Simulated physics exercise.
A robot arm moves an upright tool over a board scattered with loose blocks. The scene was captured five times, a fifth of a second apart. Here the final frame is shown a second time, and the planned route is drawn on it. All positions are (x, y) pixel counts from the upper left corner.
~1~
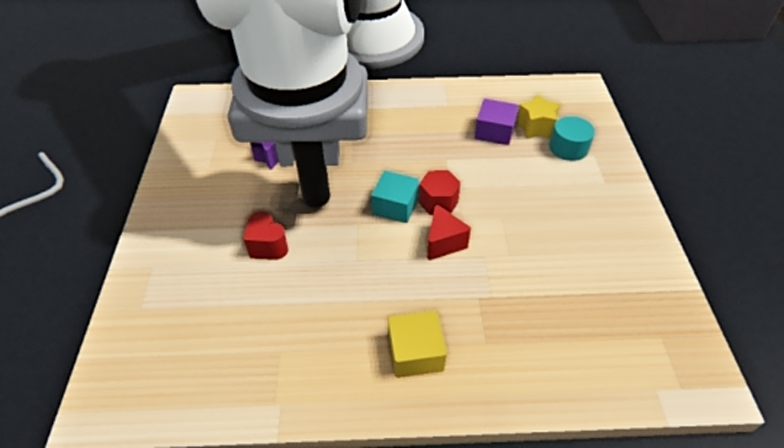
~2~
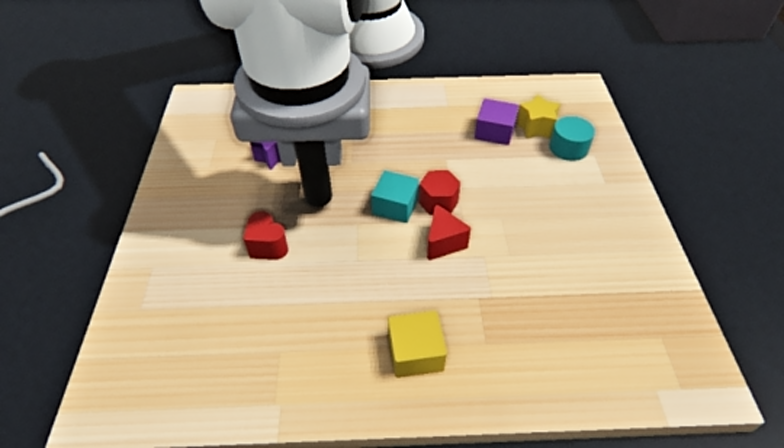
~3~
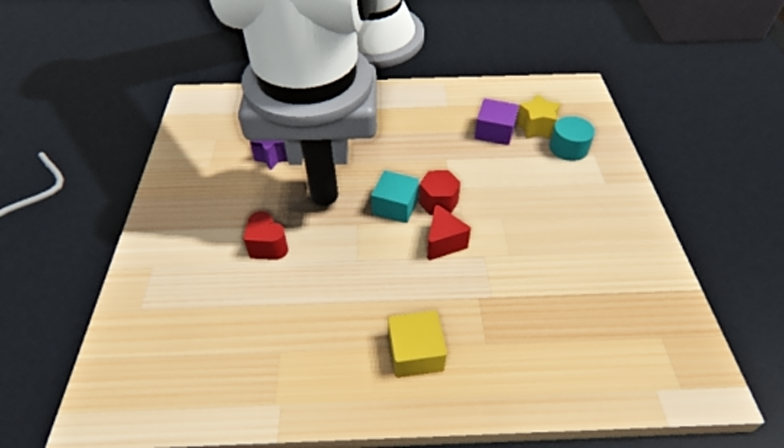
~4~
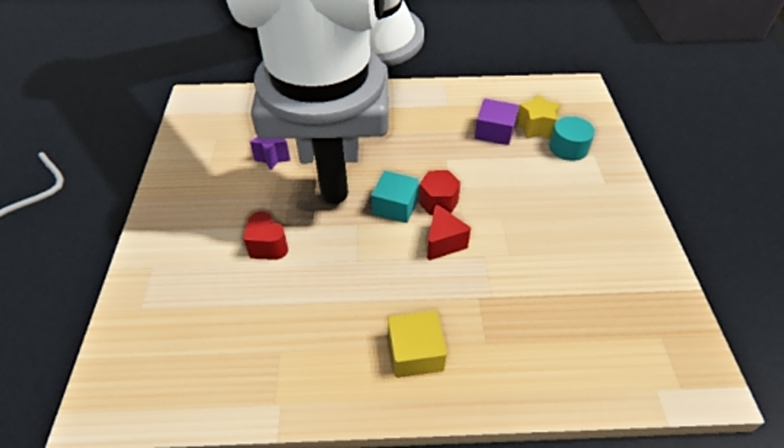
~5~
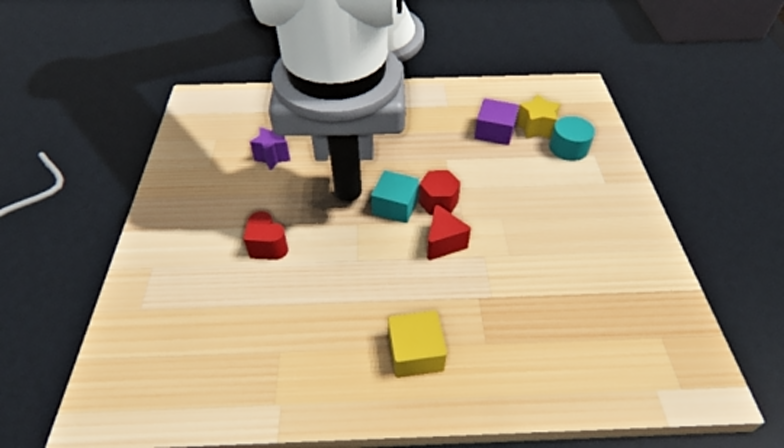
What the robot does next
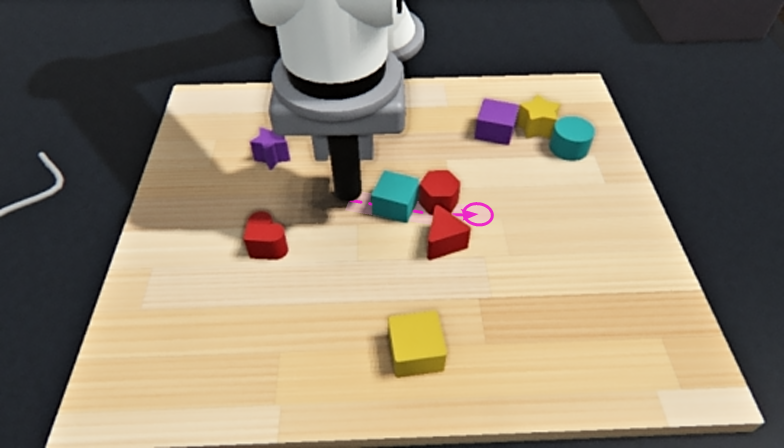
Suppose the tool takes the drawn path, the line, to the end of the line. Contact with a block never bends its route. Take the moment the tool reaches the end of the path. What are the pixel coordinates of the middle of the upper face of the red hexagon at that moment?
The point I'd pick in the picture is (529, 161).
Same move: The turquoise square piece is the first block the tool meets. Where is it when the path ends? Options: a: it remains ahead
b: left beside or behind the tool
My answer is option a.
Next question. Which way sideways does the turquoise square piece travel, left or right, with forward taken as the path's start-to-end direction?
Its shift is leftward.
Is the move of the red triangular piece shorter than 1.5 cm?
Yes - that is the case.
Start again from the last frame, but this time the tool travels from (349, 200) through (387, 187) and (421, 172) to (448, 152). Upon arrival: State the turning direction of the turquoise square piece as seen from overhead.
Rotates clockwise.
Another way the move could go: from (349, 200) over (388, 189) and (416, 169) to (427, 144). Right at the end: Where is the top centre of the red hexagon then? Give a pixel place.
Around (460, 186).
Drawn move, from (349, 200) via (412, 211), ending at (478, 214).
What follows on the original path. One third of the way, tool (391, 200); turquoise square piece (425, 185), turned 25° anticlockwise; red hexagon (462, 180), turned 25° clockwise.
Two thirds of the way, tool (435, 207); turquoise square piece (468, 186), turned 50° anticlockwise; red hexagon (499, 173).
At the end, tool (479, 207); turquoise square piece (510, 181), turned 70° anticlockwise; red hexagon (529, 161), turned 20° anticlockwise; red triangular piece (449, 227), turned 15° clockwise.
